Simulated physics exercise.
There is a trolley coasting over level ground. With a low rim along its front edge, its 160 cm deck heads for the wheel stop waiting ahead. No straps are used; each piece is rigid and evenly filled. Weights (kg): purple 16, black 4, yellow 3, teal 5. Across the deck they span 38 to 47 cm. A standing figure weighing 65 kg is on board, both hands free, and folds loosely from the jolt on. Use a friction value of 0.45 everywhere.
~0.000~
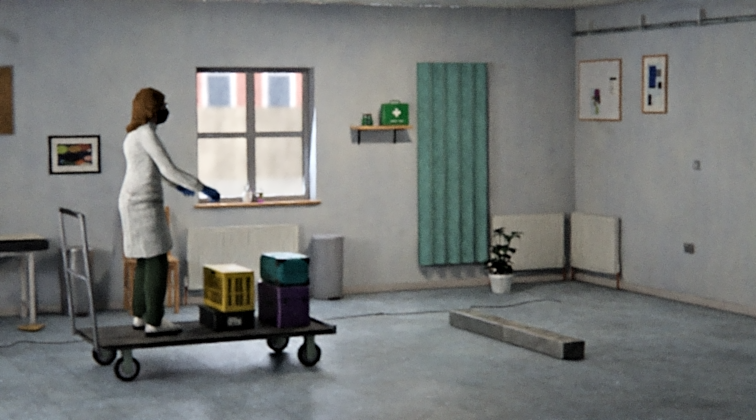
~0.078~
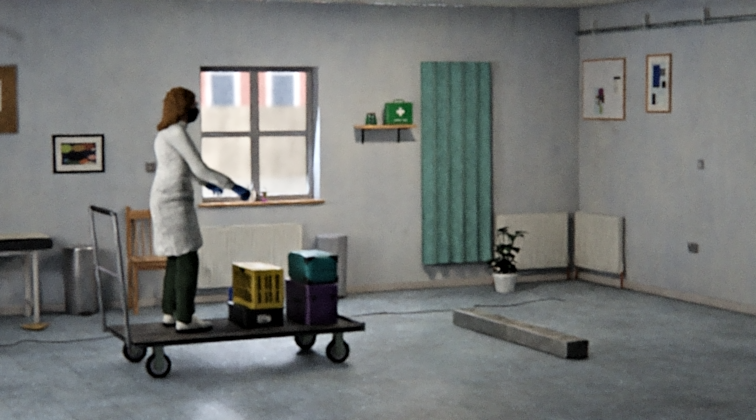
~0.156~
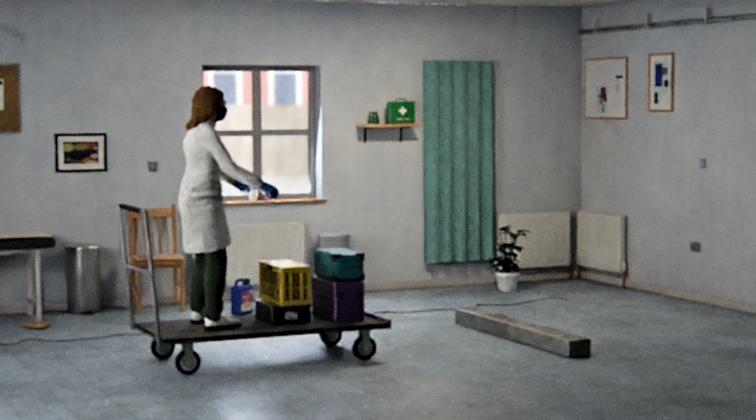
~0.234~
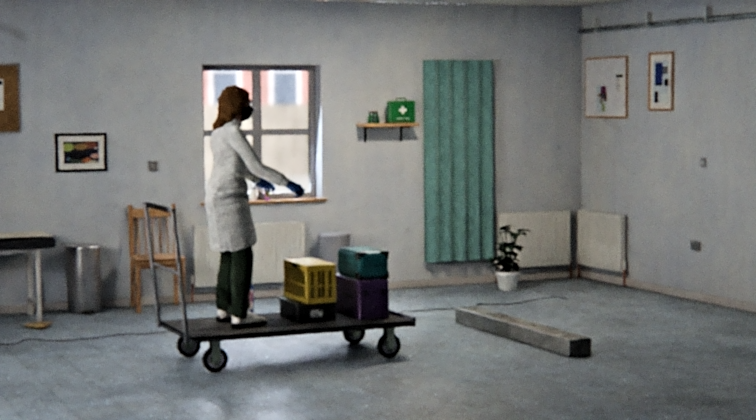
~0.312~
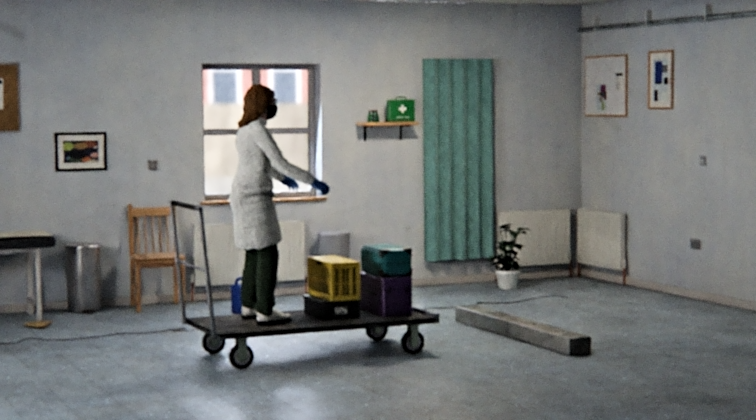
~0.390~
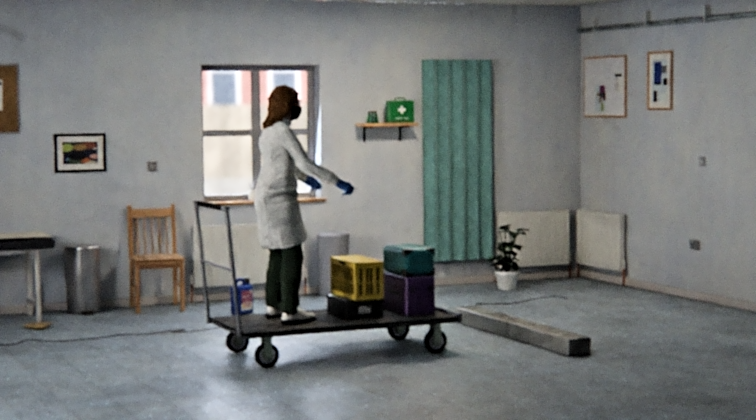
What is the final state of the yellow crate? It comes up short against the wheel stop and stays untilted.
I'd expect it to overrun the edge.
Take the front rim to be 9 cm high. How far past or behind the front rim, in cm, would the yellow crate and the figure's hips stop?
Then yellow 40 behind, hips 40 past.
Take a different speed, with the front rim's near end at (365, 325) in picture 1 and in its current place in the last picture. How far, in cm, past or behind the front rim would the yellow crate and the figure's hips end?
Yellow 30 behind, hips 50 behind.
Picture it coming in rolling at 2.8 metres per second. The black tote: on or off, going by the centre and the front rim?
Result for black: Still carried.
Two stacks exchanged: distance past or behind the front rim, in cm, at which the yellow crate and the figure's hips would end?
In that case the yellow one ends 110 cm past the front rim, while the hips stay 40 cm behind it.
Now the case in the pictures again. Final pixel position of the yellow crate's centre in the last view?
Around (580, 314).
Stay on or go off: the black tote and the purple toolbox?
End result - black: Stays; purple: Goes over.
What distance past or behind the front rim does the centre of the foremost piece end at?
Measured from the front rim, the centre lies around 130 cm past it.
The wheels strike at 0.67 s.
After 1.22 s the yellow crate is 7 cm behind the rim, tilted 80°, near (509, 256) in the last picture's view.
After 1.67 s the yellow crate is 36 cm past the rim, tilted 155°, near (558, 285) in the last picture's view.
When all is still (4.7 s), past the rim, purple toolbox, yellow crate, teal suitcase and the figure's hips; behind it, black tote.
